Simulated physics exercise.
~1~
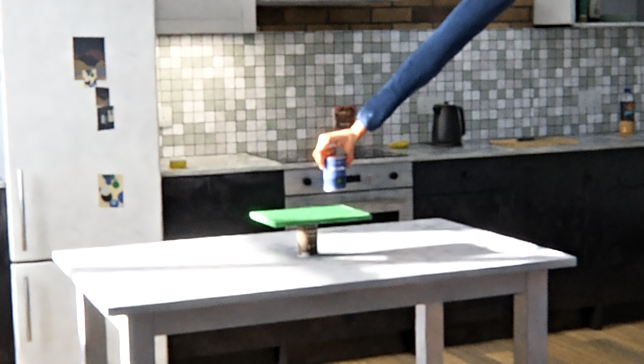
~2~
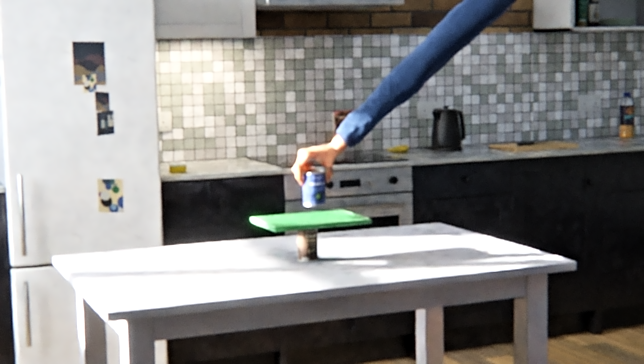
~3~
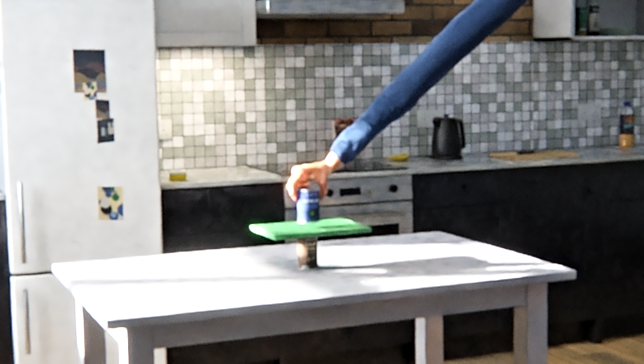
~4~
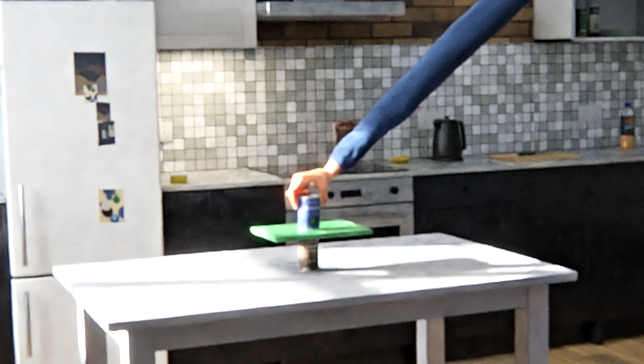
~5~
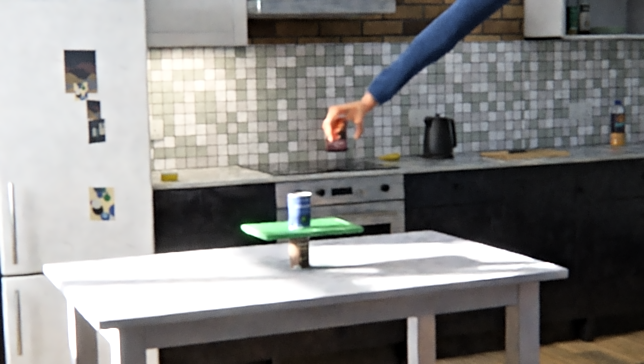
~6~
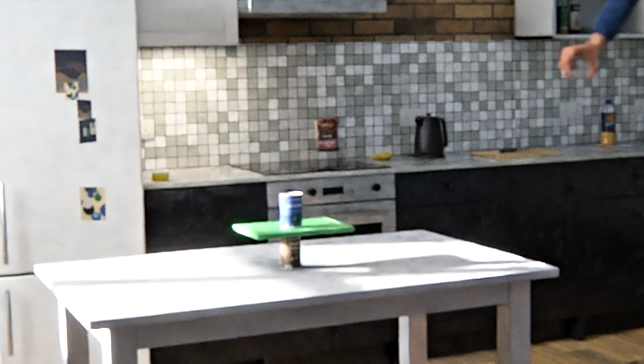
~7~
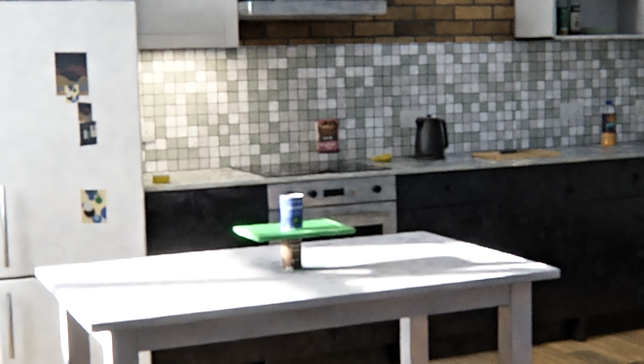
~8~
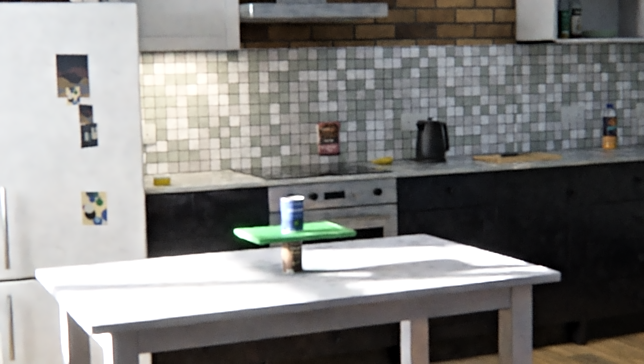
In this clip, a hand in a blue sleeve lowers a blue tin onto a green lid balanced on a brown tin on a white kitchen table, then lets go and draws away to the right, and the stack stays standing.
